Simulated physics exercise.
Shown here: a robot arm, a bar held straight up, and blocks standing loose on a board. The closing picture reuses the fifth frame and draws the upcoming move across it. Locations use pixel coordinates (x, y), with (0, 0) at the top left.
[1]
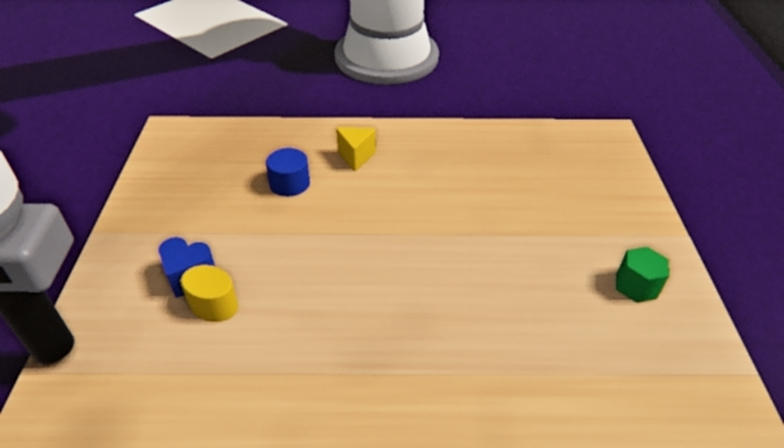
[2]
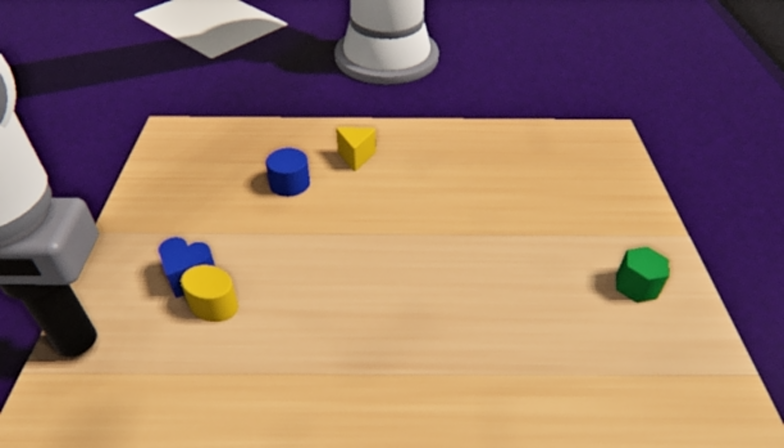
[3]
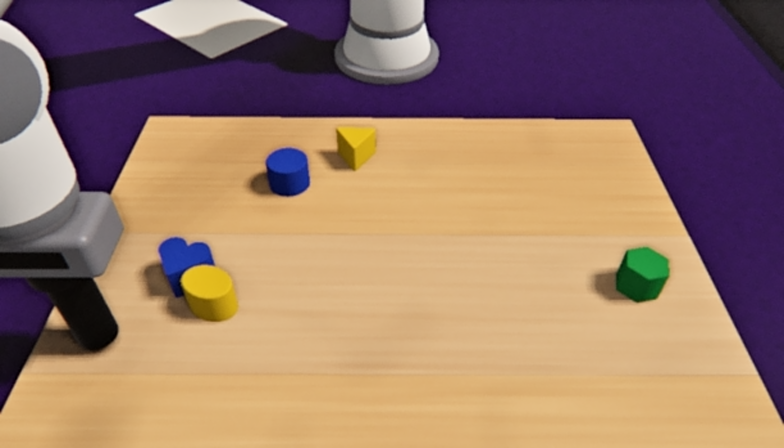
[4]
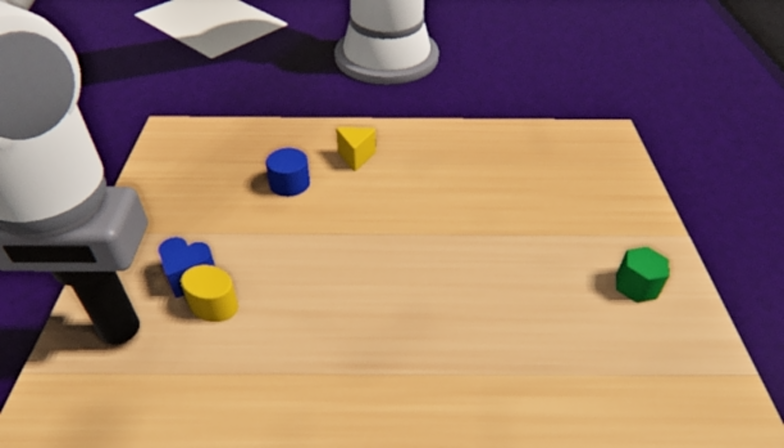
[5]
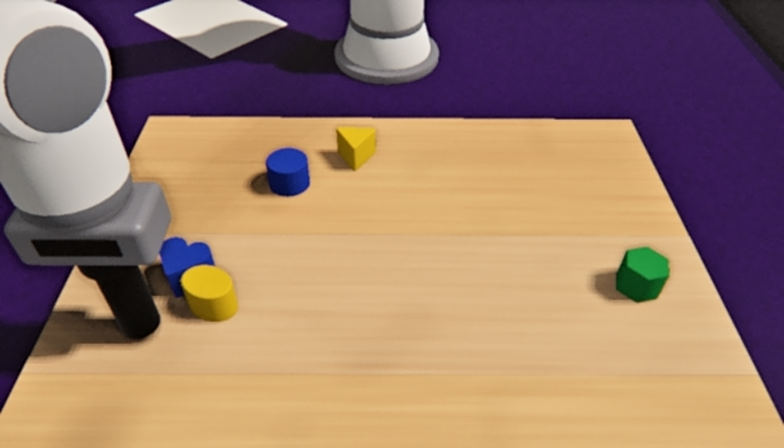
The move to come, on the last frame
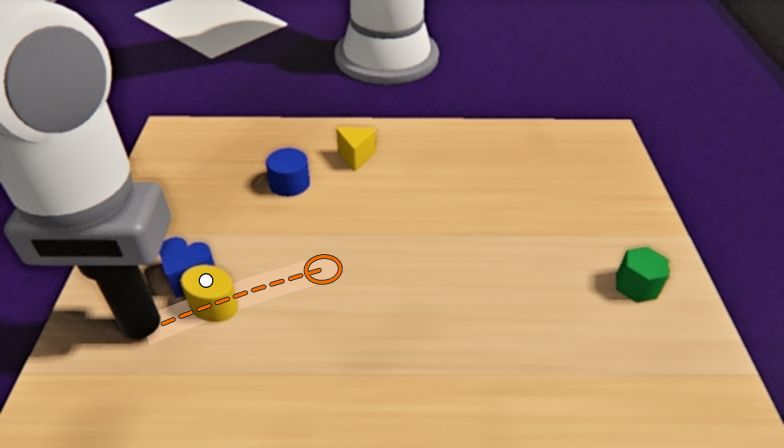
Robot arm sliding a black upright bar rightward over a wooden board, nearing a blue heart and yellow block that stay still.
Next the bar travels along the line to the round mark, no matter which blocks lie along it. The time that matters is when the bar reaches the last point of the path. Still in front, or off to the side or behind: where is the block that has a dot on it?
When the path ends, it will sit ahead of the bar.
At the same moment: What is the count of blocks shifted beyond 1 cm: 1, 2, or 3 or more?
The answer is a single block.
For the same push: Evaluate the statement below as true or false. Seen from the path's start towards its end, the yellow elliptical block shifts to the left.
That claim is false.
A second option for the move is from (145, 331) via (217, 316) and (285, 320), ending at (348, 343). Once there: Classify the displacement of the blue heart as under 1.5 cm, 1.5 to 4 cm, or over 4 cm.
The block winds up within 1.5 cm of where it is now.
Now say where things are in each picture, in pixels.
Bar tip at (54, 347); block tops, blue heart at (181, 253); yellow elliptical block at (206, 281), in the first picture.
Bar at (77, 341); blocks unchanged, in the second picture.
Bar at (99, 335); blocks unchanged, in the third picture.
Bar at (121, 329); blocks unchanged, in the fourth picture.
Bar at (142, 324); blue heart at (181, 253); yellow elliptical block at (206, 281), in the fifth picture.
Path on the board, from (145, 331) through (237, 296) to (323, 269); the dot is on the yellow elliptical block.
The first path, step by step. One third of the way, bar at (207, 298); yellow elliptical block at (242, 269).
Two thirds of the way, bar at (266, 278); yellow elliptical block at (301, 256), turned 30° clockwise.
At the end, bar at (322, 262); blue heart in place; yellow elliptical block at (357, 251), turned 75° clockwise.
